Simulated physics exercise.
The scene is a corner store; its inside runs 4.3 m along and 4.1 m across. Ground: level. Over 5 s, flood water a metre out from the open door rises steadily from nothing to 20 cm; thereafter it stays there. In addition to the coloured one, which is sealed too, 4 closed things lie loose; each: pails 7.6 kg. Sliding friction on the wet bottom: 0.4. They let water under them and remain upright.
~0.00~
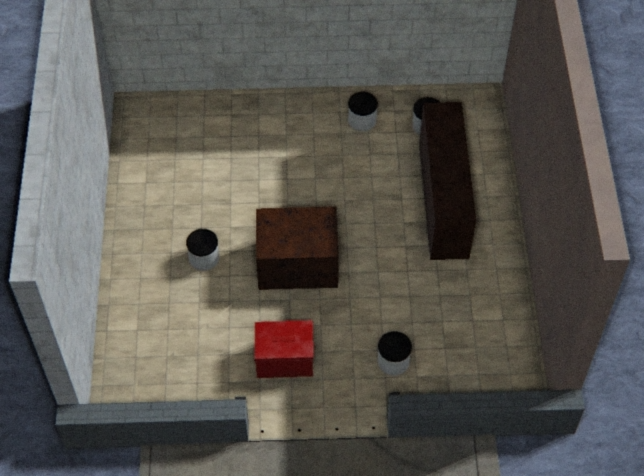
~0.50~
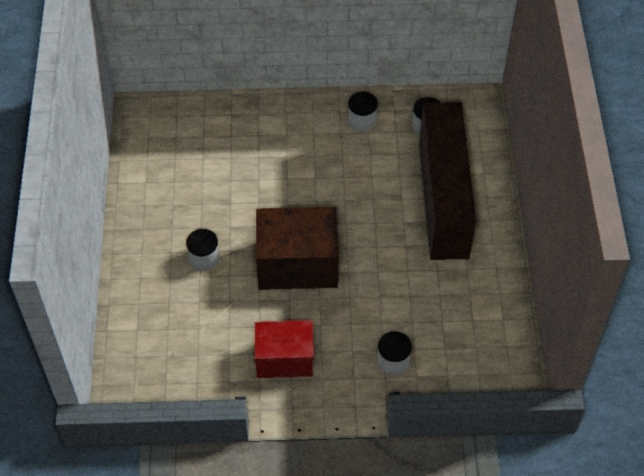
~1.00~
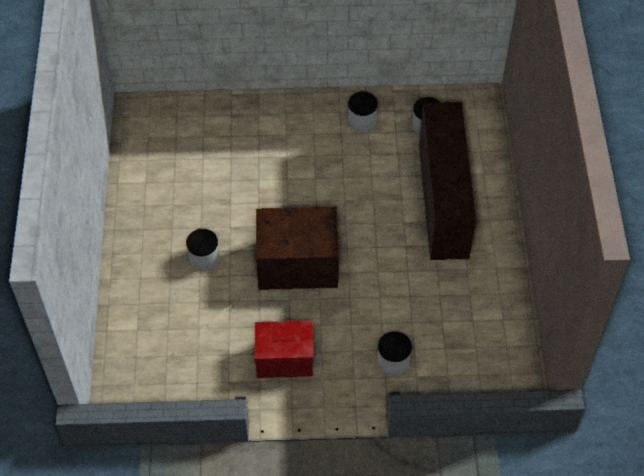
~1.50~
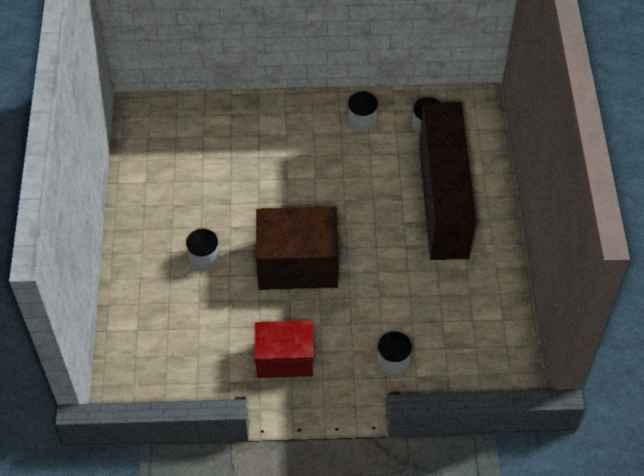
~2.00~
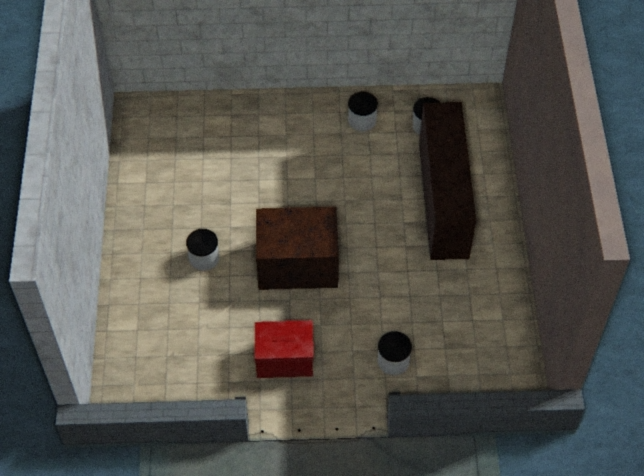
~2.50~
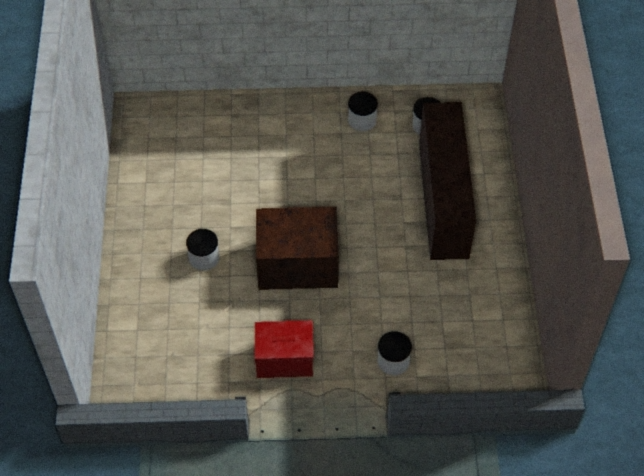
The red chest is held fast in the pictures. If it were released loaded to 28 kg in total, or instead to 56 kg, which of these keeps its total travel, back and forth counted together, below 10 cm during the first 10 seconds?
I predict only the heavier option keeps it in place.
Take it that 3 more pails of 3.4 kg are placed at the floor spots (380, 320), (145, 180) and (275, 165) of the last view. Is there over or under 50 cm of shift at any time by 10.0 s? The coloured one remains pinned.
In the order given, beyond the mark, then beyond the mark, and last within the mark.
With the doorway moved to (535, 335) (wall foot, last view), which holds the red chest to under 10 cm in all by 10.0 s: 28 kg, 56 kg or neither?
That way, only the big mass suffices.
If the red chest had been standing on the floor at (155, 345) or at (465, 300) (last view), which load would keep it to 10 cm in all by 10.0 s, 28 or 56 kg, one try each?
First try both suffice, second try both suffice.
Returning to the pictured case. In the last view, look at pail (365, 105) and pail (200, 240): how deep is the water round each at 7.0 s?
Depth approx. 5 cm / 0 cm.
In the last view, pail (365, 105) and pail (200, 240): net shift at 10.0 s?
The first is 20 cm from its start, the second 0 cm.
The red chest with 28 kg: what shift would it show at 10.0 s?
Shift: Roughly 60 cm.
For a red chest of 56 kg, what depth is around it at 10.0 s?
7 cm, roughly.
After 3.5 s the red chest would be 0 cm from its start with 28 kg and 0 cm from its start with 56 kg; 4 cm of water round it then.
After 4.5 s the red chest would be 2 cm from its start with 28 kg and 0 cm from its start with 56 kg; 6 cm of water round it then.
After 7.0 s the red chest would be 56 cm from its start with 28 kg and 0 cm from its start with 56 kg; 7 cm of water round it then.
After 10.0 s the red chest would be 62 cm from its start with 28 kg and 0 cm from its start with 56 kg; 7 cm of water round it then.
